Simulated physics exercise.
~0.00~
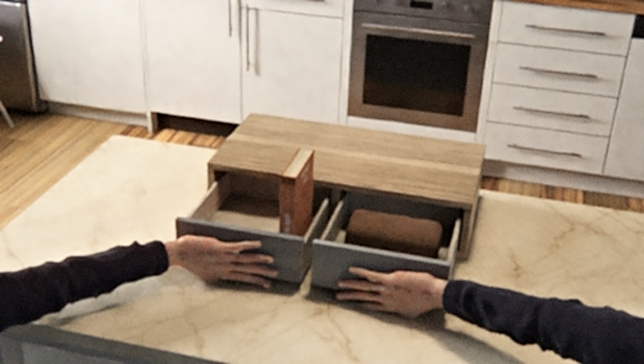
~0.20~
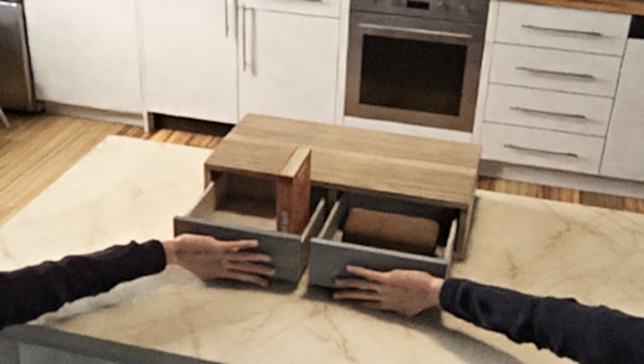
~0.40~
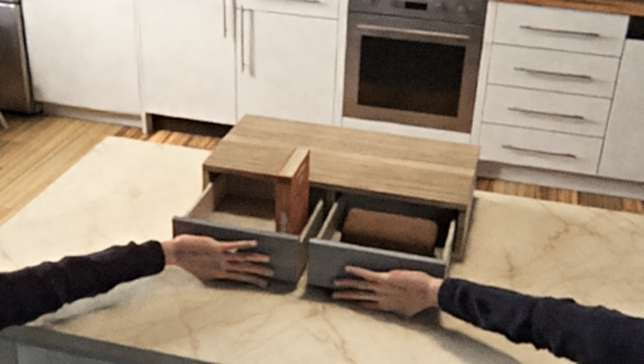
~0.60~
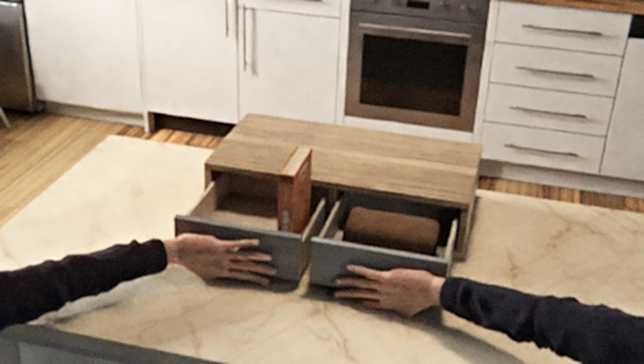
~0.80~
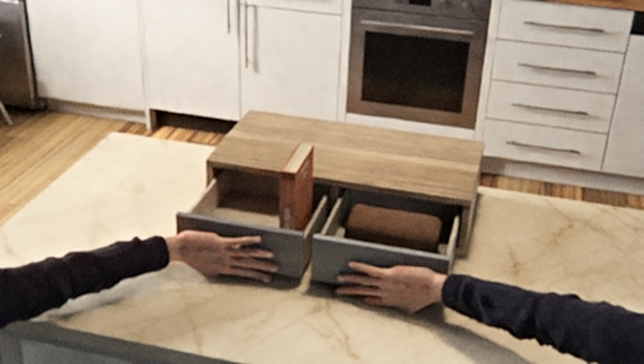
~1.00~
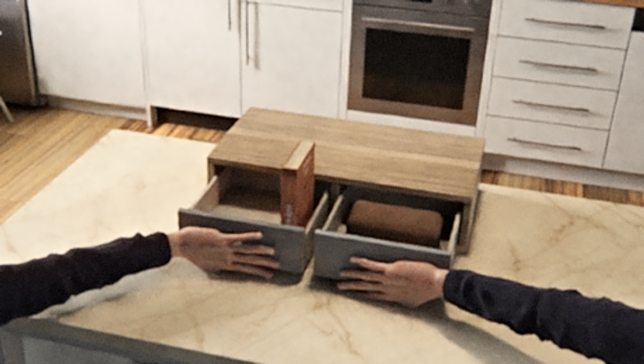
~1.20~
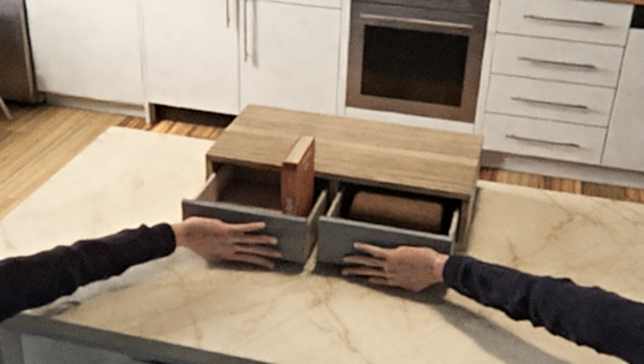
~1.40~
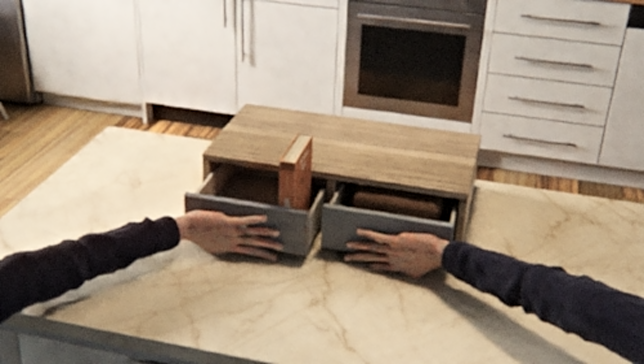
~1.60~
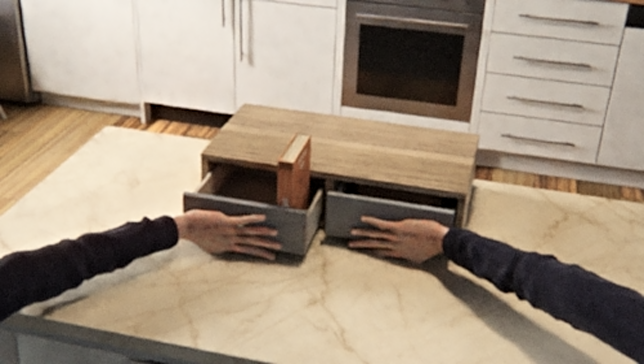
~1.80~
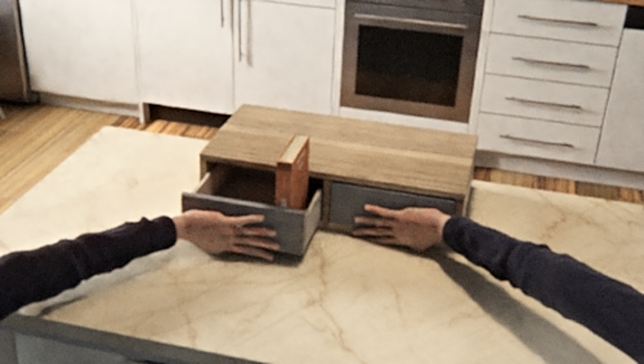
Two hands pushed on the open gray drawers of a small wooden chest, the left holding an upright reddish-brown block and the right a brown loaf. The right drawer slid shut, while the left moved in only slightly and stayed open.
